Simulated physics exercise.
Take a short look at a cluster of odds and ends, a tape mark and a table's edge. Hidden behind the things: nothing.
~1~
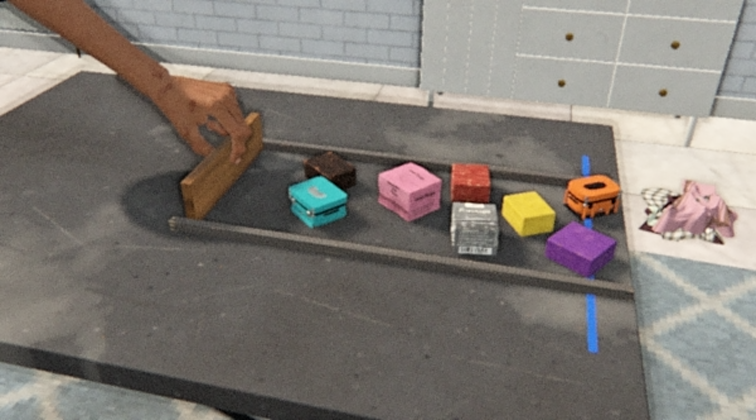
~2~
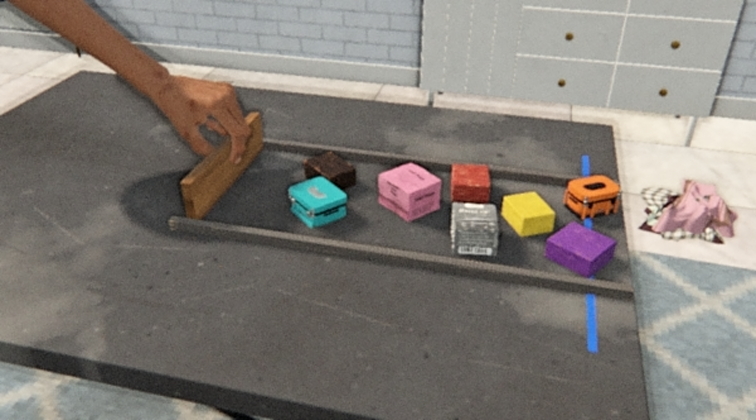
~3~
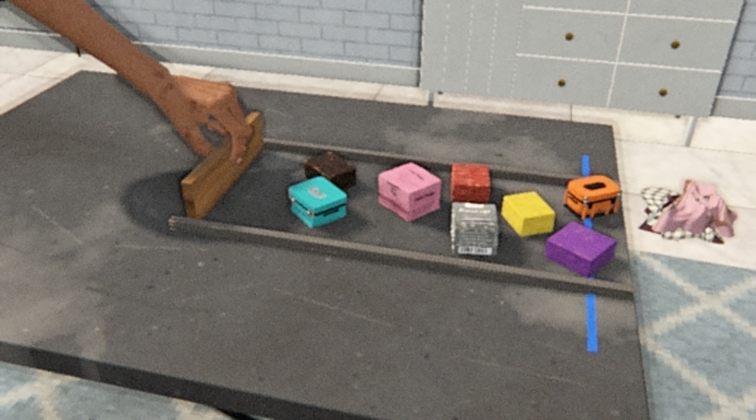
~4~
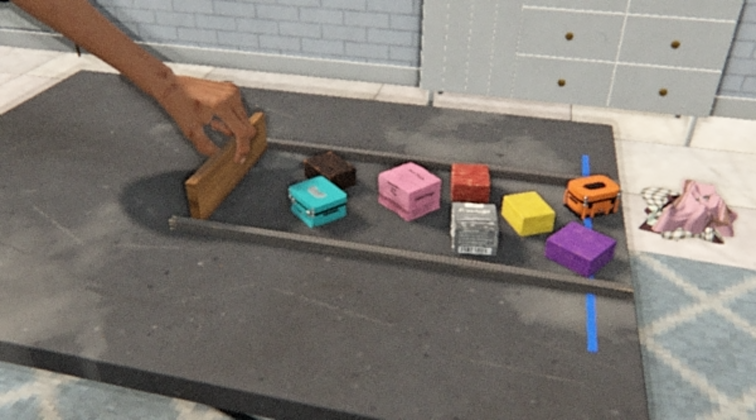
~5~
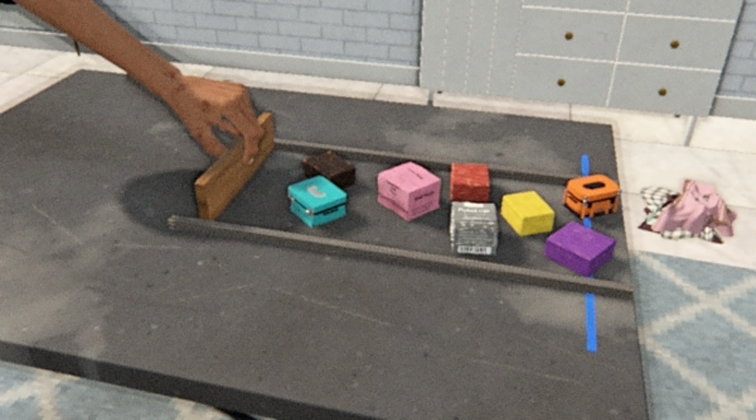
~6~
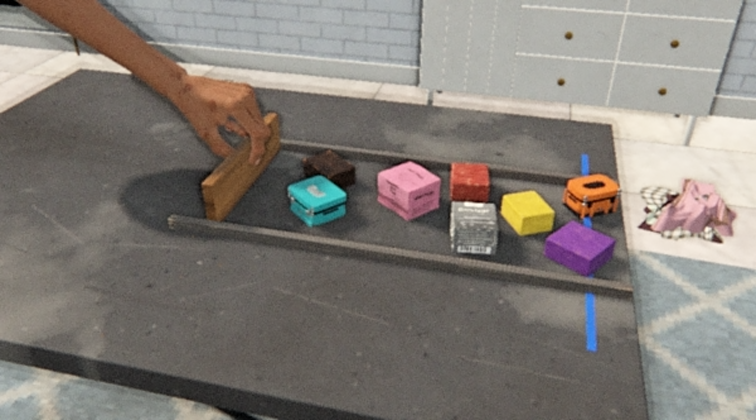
Hand sliding a wooden board slightly right between two rails on a dark tabletop, colourful blocks and cases sitting still.
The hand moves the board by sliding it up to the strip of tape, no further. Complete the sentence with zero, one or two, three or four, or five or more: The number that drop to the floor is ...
The number that drop to the floor is five or more.
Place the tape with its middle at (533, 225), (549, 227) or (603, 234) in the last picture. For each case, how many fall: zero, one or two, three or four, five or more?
In order of the three spots, it's one or two, then 3 or 4, then five or over.
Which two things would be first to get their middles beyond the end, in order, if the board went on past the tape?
Those two are the purple block and the orange case, in that order.
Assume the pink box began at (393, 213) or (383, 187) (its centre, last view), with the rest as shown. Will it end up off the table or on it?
The pink box drops off; comes down.
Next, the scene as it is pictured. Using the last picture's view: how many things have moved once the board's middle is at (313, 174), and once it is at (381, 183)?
Tally: 2; 4.
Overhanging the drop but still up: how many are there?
2.
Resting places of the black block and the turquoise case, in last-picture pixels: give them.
Black block: About (618, 215); turquoise case: About (616, 257).
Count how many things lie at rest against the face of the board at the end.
That comes to 2.
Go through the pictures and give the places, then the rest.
In the first picture, orange case (592, 198); purple block (580, 249); yellow block (528, 214); board (227, 164); tape (588, 233).
In the second picture, purple block (580, 249); board (227, 164).
In the third picture, yellow block (528, 214); pink box (409, 191).
In the fourth picture, orange case (592, 197); black block (330, 172).
In the fifth picture, purple block (580, 248); turquoise case (318, 202).
In the sixth picture, orange case (591, 196); purple block (580, 248); yellow block (527, 213); board (246, 165); tape (587, 232).
A little later, none off yet; orange case at rest near (591, 196); purple block at rest near (580, 248); yellow block at rest near (527, 213).
Next, none off yet; orange case at rest near (591, 196); purple block at rest near (580, 248); yellow block moving near (536, 213).
Later still, one off so far; orange case tilted a little near (635, 195); purple block dropping near (649, 339); yellow block shifted well along near (619, 214).
When it is over, the number that fall off is five or more; down, pink box, red block, grey box, yellow block, purple block and orange case.
